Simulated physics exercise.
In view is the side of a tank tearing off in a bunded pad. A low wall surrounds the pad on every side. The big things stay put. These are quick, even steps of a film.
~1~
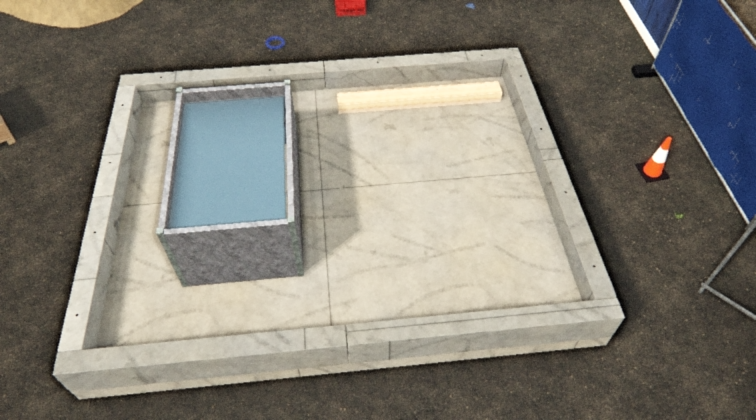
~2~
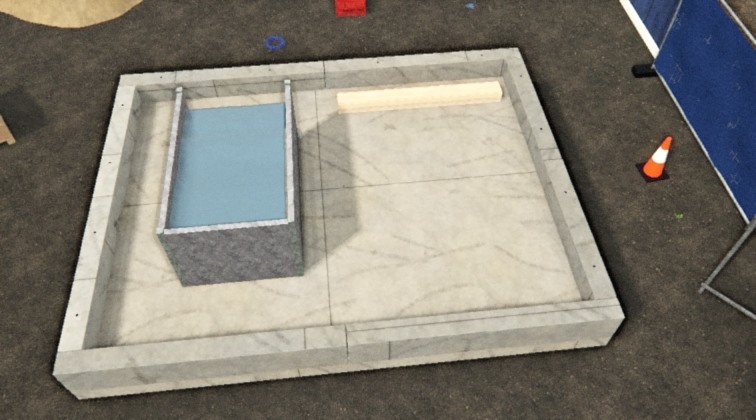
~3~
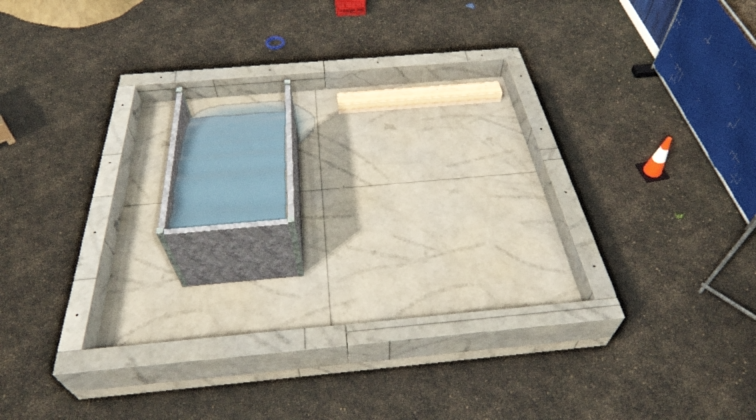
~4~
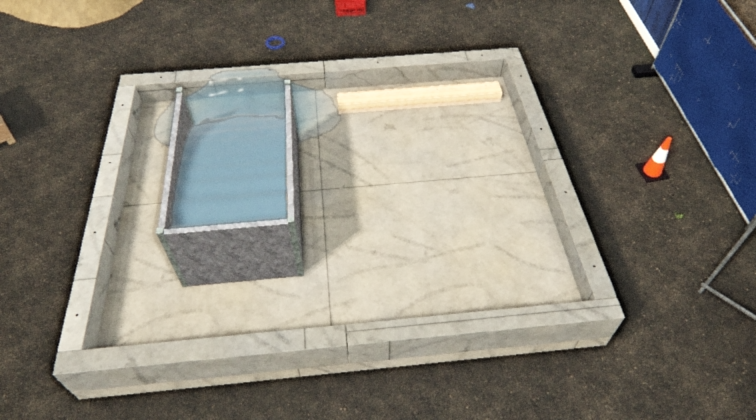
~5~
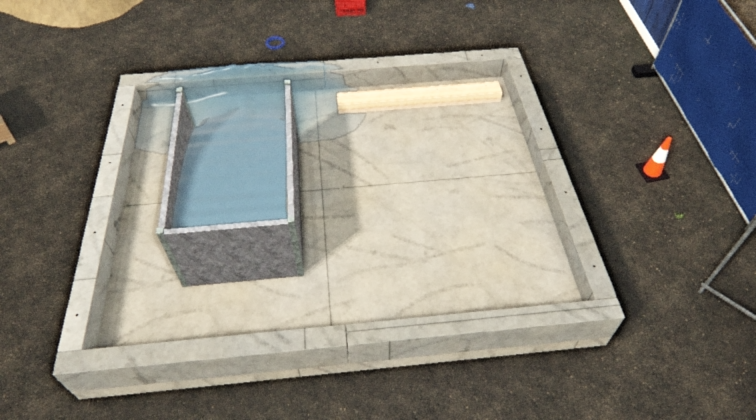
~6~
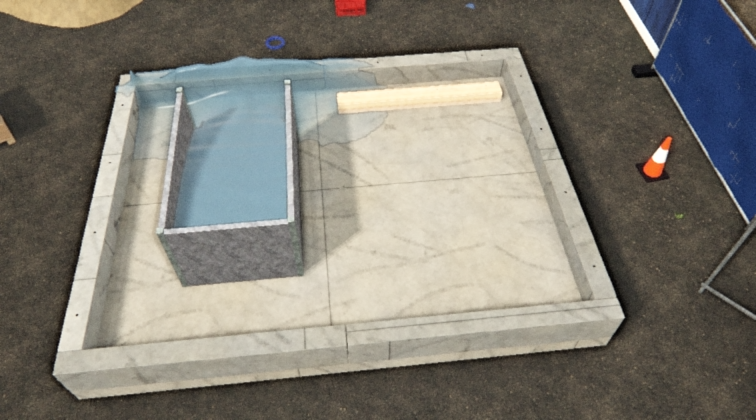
Water bursts from the far side of a grey, open-topped tank standing in the left half of a pale, low-walled rectangular pad, seen from above by a still camera. A cream beam lies along the far wall, with an orange-and-white cone and blue panels on dark ground at right. The far side gives way, and the water spreads behind the tank, laps the far wall and reaches rightward around the beam.
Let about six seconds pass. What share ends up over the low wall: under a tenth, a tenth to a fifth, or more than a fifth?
The part that gets over is more than a fifth.
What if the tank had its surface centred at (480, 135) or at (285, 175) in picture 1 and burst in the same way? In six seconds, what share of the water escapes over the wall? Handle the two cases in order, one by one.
Near 22 percent, then near 14 percent.
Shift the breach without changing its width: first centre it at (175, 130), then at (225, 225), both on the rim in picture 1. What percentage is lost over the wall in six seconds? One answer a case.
About 24% and then about 24%.
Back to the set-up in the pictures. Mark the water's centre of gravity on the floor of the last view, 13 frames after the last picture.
I would point to (265, 165).
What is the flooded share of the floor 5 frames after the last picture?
I'd put it at roughly 25 per cent.
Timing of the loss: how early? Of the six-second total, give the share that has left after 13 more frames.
I get 90 percent.
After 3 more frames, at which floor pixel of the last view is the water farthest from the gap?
The farthest wet point should be near (471, 86).
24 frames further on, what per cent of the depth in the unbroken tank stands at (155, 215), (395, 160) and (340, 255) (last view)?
Approx. values, in order: 8 %, 2 %, 2 %.
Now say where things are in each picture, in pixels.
The first picture shows the water tank at (232, 155) is whole and still.
In the second picture, water pours out on the water tank's far side and has run to a hidden place.
In the third picture, the front is at a hidden place, out from the gap on the water tank's far side.
In the fourth picture, water pours out on the water tank's far side and has run to a hidden place.
In the fifth picture, the front is at (144, 104), out from the gap on the water tank's far side.
In the sixth picture, water pours out on the water tank's far side and has run to (380, 87).
A moment on, water covers 20 % of the floor; the low wall has let 4 % over.
Next, water covers 25 % of the floor; the low wall has let 10 % over.
Then, water covers 55 % of the floor; the low wall has let 21 % over.
Later, water covers 70 % of the floor; the low wall has let 23 % over.
In the end, water covers 75 % of the floor; the low wall has let 23 % over.
